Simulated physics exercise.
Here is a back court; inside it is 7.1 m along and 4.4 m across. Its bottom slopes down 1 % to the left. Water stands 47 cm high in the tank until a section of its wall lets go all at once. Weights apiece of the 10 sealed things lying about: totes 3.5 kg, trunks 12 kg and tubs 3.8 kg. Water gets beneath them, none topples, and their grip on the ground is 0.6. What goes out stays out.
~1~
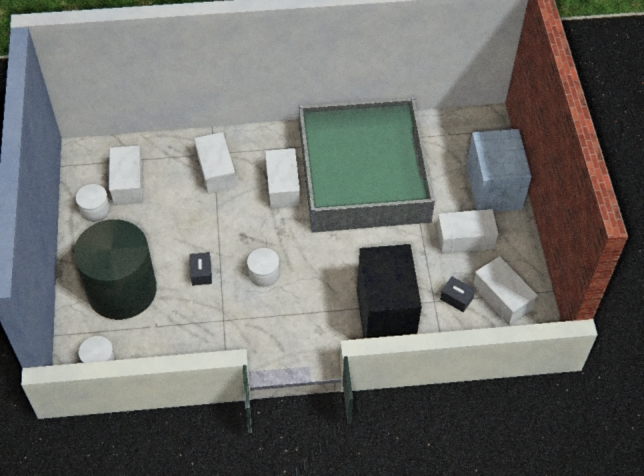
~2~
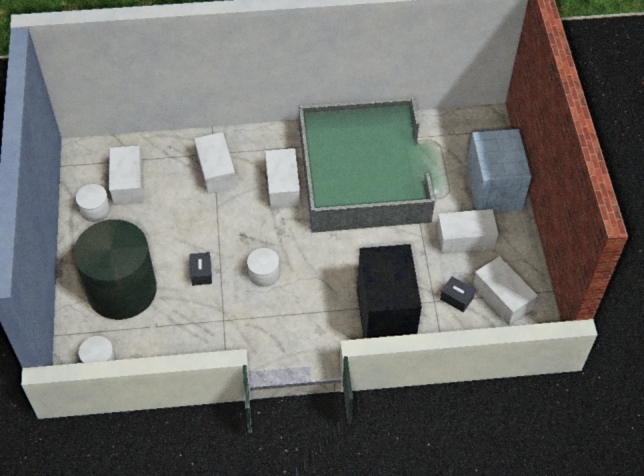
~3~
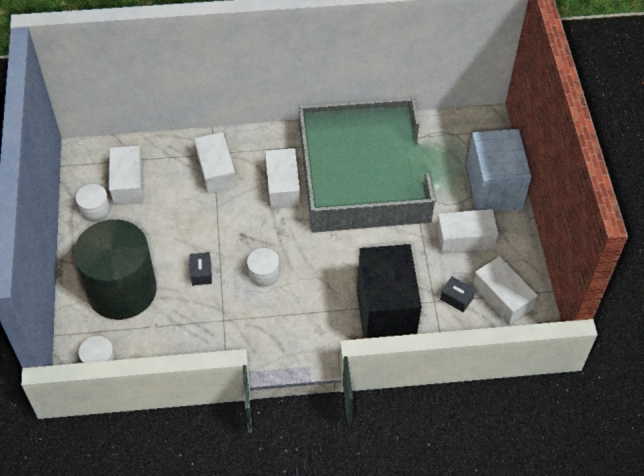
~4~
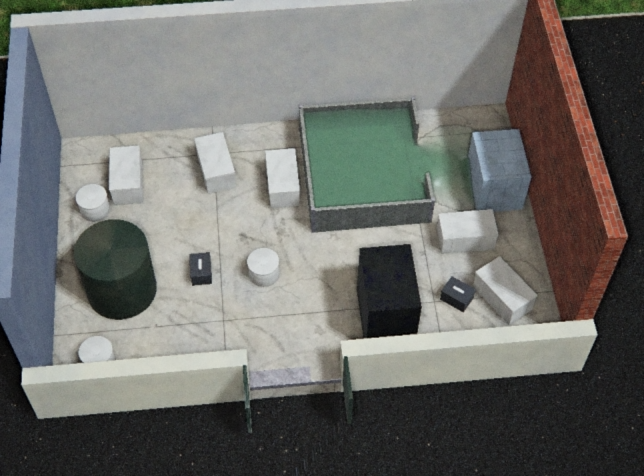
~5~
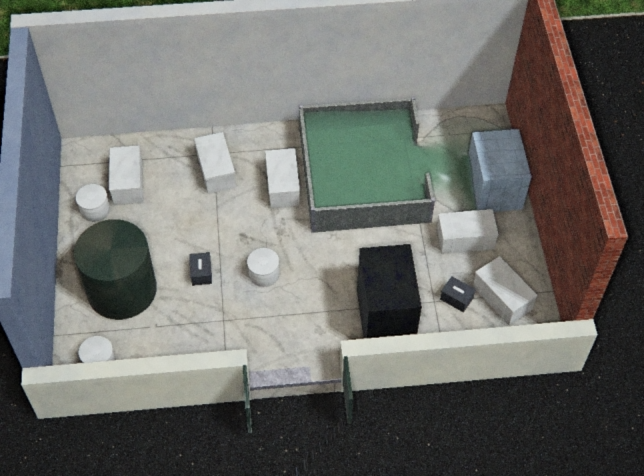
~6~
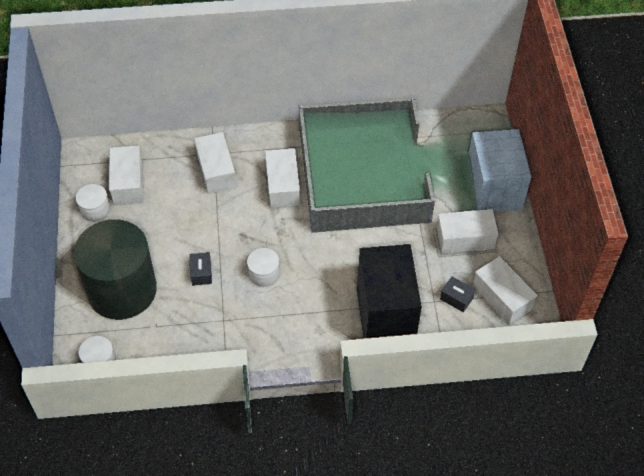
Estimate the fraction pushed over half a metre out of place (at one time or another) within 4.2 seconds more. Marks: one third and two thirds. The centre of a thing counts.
It is less than a third.
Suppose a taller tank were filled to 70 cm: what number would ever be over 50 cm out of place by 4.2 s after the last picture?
In that case 2 of them.
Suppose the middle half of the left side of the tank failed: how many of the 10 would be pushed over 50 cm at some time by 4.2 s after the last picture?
In that case 4 of them.
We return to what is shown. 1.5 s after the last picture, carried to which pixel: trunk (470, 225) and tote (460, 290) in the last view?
Near (446, 282) and (455, 332).
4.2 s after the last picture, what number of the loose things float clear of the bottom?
At that moment 3.
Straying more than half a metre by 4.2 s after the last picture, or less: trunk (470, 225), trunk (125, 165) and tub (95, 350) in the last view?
In turn: Past it, under, under.
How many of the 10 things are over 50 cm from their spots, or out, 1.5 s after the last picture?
2 of them.
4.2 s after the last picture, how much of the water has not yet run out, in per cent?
Some 100 per cent remains.
Then, 0.4 s after the last picture 0 of 10 are over 50 cm from their spots; 0 afloat.
Then, 1.5 s after the last picture 2 of 10 are over 50 cm from their spots; 1 afloat.
Then, 2.8 s after the last picture 2 of 10 are over 50 cm from their spots; 3 afloat.
Then, 4.2 s after the last picture 2 of 10 are over 50 cm from their spots, and 2 have been at some point; 3 afloat.
